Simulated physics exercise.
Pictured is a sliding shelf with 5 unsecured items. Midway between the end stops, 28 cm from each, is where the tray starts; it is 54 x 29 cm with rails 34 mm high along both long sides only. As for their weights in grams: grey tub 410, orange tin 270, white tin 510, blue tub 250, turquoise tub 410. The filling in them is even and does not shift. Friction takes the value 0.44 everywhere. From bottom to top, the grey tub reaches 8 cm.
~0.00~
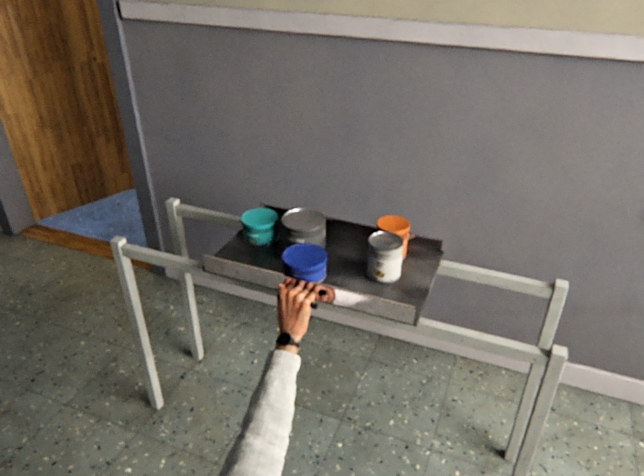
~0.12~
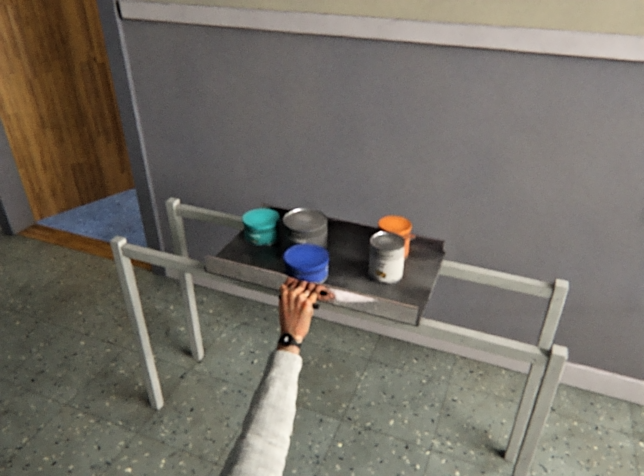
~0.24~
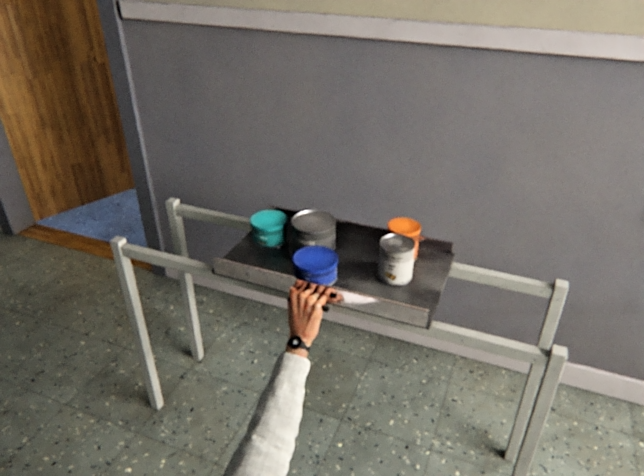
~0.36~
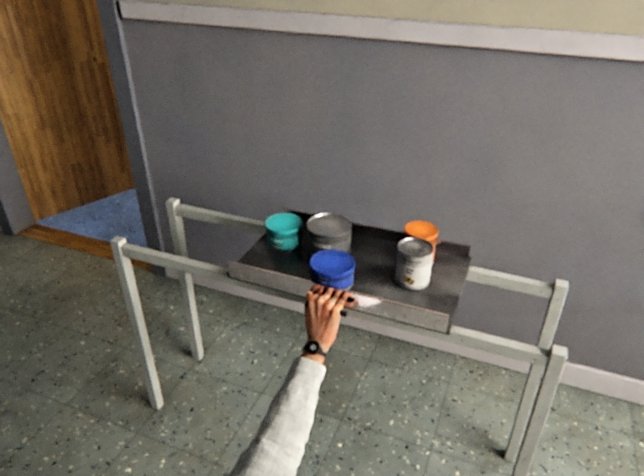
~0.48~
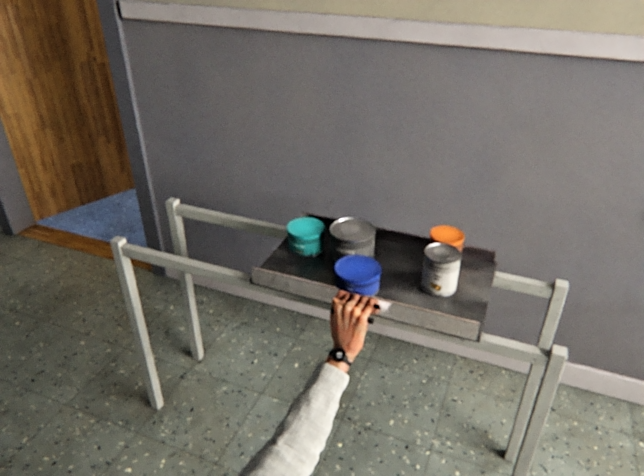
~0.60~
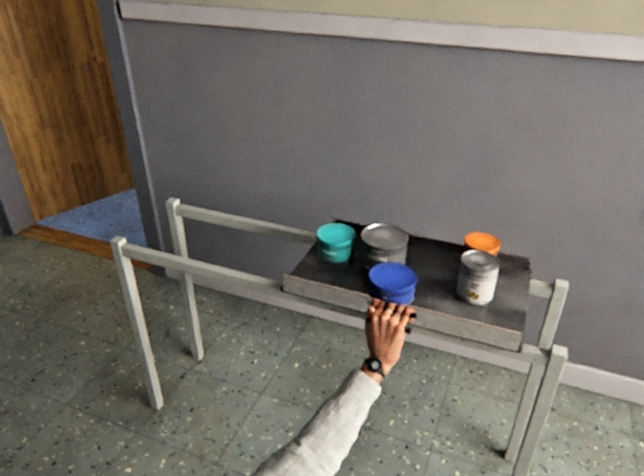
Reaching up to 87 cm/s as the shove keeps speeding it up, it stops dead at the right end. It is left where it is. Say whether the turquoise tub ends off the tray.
That one never departs.
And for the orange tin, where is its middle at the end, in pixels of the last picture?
Its middle settles close to pixel (538, 269).
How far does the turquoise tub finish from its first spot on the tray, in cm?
Around 8 centimetres.
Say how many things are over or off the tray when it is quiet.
The count comes out at 0.
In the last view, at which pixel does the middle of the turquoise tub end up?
It comes to rest near (386, 255).
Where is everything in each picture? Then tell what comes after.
In the first picture, tray midway; turquoise tub (260, 227); grey tub (304, 231).
In the second picture, tray midway; white tin (387, 258); blue tub (306, 265).
In the third picture, tray has slid 3 cm right; grey tub (314, 233).
In the fourth picture, tray has slid 7 cm right; white tin (414, 264); blue tub (332, 271).
In the fifth picture, tray has slid 14 cm right; grey tub (352, 241).
In the sixth picture, tray has slid 22 cm right; turquoise tub (336, 244); white tin (477, 278).
By 0.70 s, tray has slid 28 cm right; turquoise tub 2 cm from its spot near (365, 250); orange tin 2 cm from its spot; white tin 2 cm from its spot.
By 0.80 s, tray has slid 28 cm right; turquoise tub 7 cm from its spot near (383, 254); white tin 7 cm from its spot; orange tin 7 cm from its spot.
When it is over (1.2 s), not toppled but over 5 cm from the start, grey tub, orange tin, white tin, blue tub and turquoise tub. In the last view, turquoise tub near (386, 255).
